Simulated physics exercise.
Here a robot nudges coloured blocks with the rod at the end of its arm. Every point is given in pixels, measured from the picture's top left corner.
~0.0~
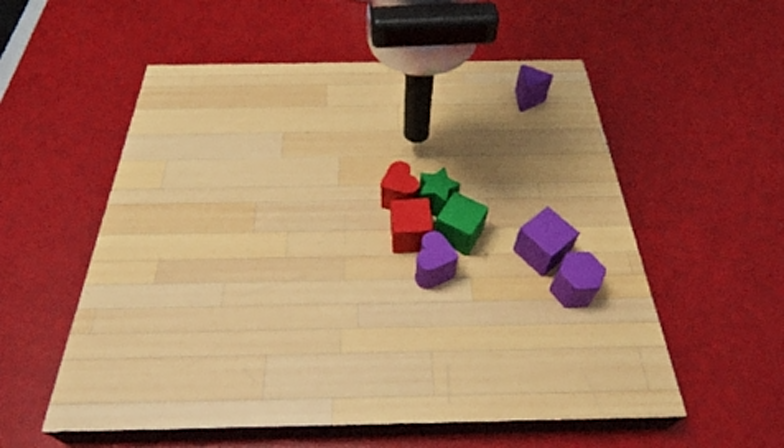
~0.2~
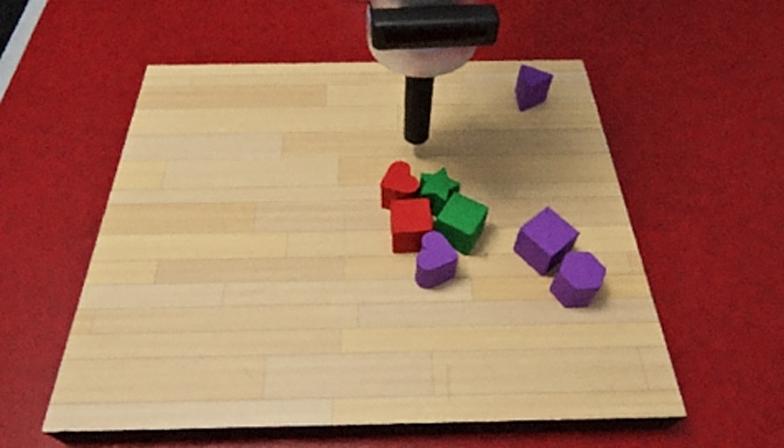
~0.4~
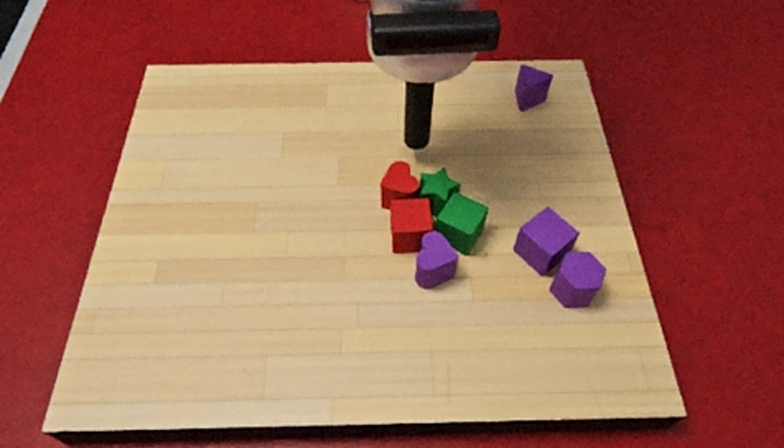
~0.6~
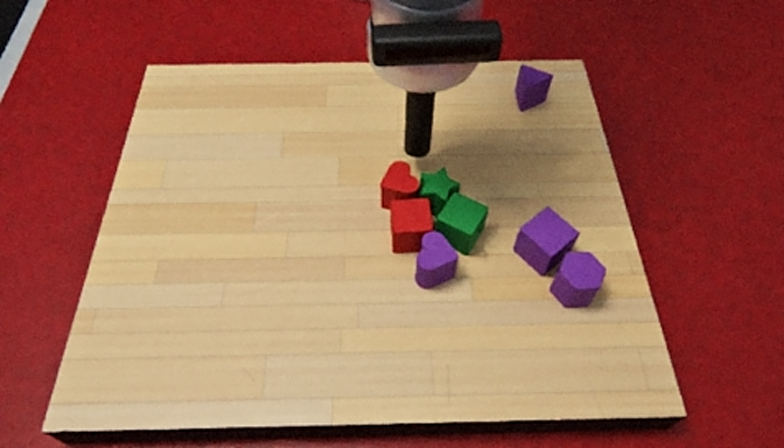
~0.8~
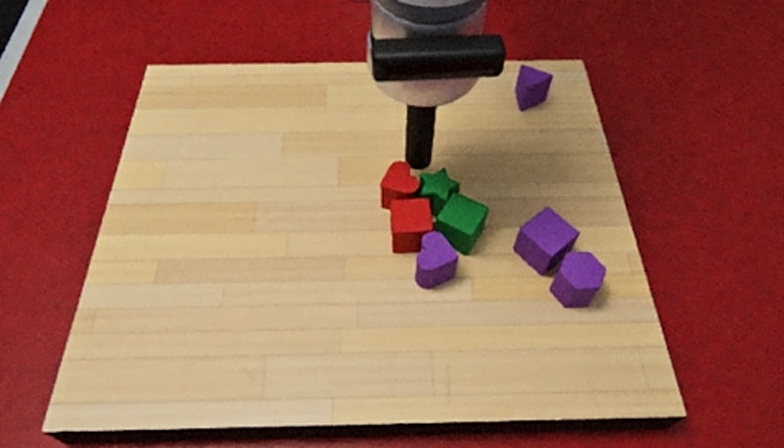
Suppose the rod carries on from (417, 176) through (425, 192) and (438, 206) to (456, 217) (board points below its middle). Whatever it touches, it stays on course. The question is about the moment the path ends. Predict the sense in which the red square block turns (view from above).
Answer: With the clock.
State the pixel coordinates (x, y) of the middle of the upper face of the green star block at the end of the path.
My prediction: (469, 218).
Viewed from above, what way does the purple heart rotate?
From above, counter-clockwise.
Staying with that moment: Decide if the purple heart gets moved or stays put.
That block is going to get moved.
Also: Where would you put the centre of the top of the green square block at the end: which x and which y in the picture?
I'd expect the centre of its top face to be at (496, 245).
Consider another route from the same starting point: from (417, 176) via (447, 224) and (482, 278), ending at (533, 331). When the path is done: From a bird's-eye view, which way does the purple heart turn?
The block turns counter-clockwise.
What follows on the original path. Halfway along, rod (432, 184); red square block (412, 223), turned 20° clockwise; purple heart (436, 263), turned 15° anticlockwise; green star block (445, 198); green square block (473, 223), turned 15° anticlockwise.
At the end, rod (458, 203); red square block (415, 228), turned 40° clockwise; purple heart (435, 268), turned 25° anticlockwise; green star block (469, 218); green square block (496, 245).
